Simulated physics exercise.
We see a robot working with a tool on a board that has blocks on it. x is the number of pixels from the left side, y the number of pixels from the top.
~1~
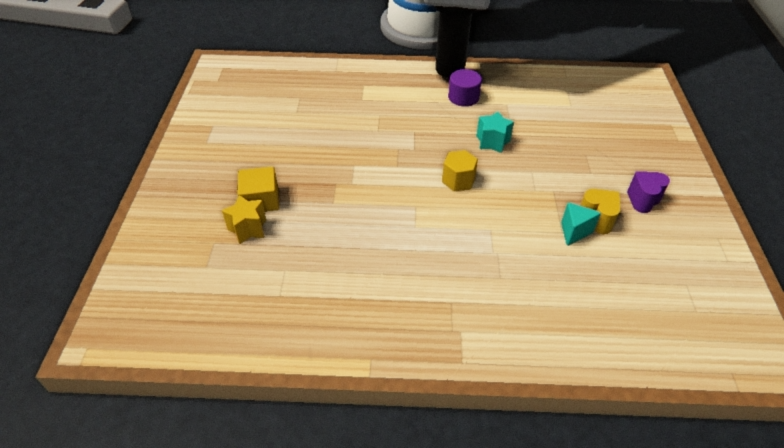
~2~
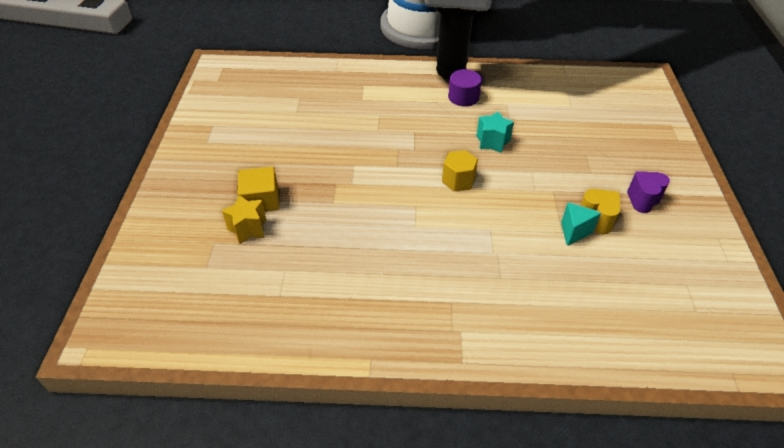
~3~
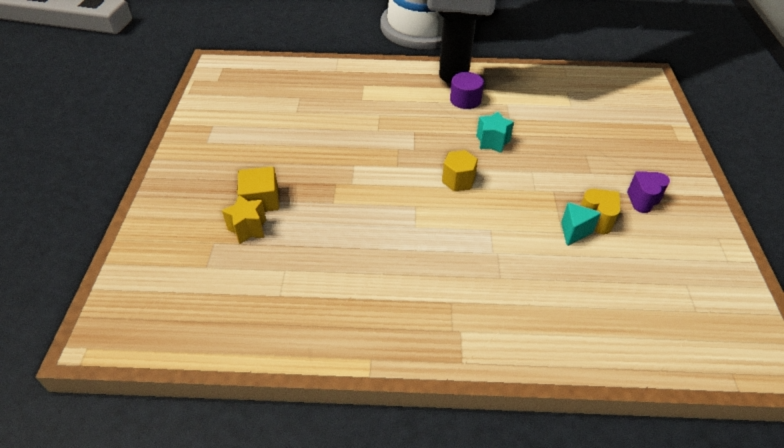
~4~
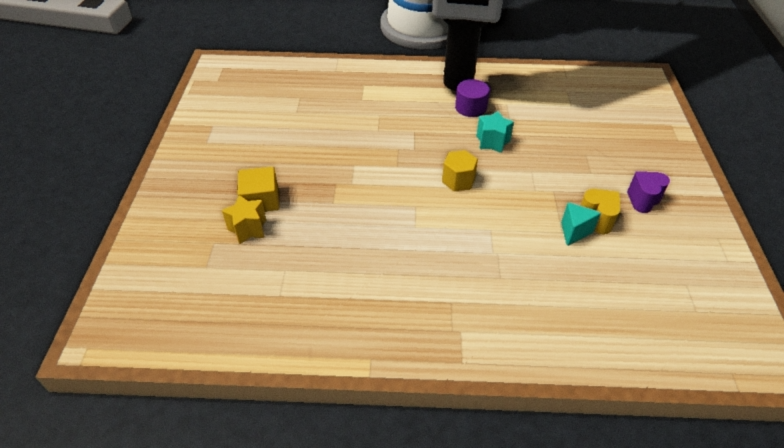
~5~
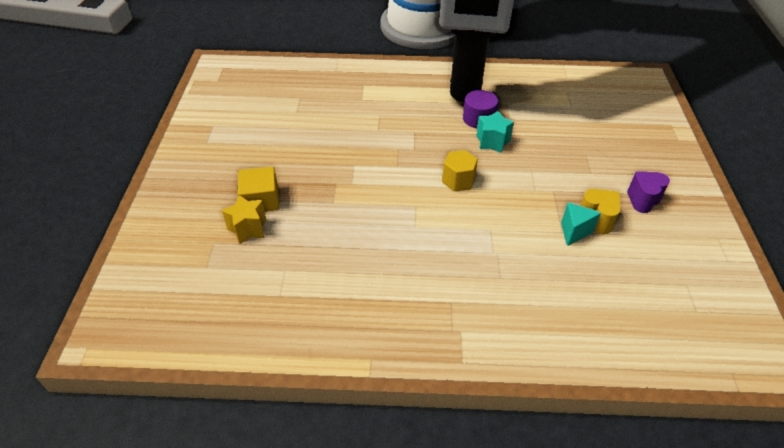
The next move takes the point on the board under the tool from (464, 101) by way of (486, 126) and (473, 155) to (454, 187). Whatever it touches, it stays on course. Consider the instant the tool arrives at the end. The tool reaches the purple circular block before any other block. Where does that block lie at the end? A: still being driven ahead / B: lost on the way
Answer: B.
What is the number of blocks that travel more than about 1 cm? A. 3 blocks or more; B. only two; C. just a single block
The answer is A.
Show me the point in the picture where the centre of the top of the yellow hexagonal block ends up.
About (449, 190).
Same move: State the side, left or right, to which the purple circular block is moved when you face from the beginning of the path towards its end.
It goes left.
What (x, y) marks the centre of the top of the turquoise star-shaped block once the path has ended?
The middle of the upper face of the turquoise star-shaped block will lie at about (526, 169) in the picture.
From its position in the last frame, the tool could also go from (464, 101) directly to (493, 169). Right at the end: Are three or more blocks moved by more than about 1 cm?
No, I don't think so.
On the path given first. One third of the way, tool at (487, 120); purple circular block at (504, 127); turquoise star-shaped block at (511, 148), turned 15° clockwise.
Two thirds of the way, tool at (474, 149); purple circular block at (509, 148); turquoise star-shaped block at (526, 169).
At the end, tool at (455, 180); yellow hexagonal block at (449, 190), turned 25° anticlockwise; purple circular block at (509, 148); turquoise star-shaped block at (526, 169).
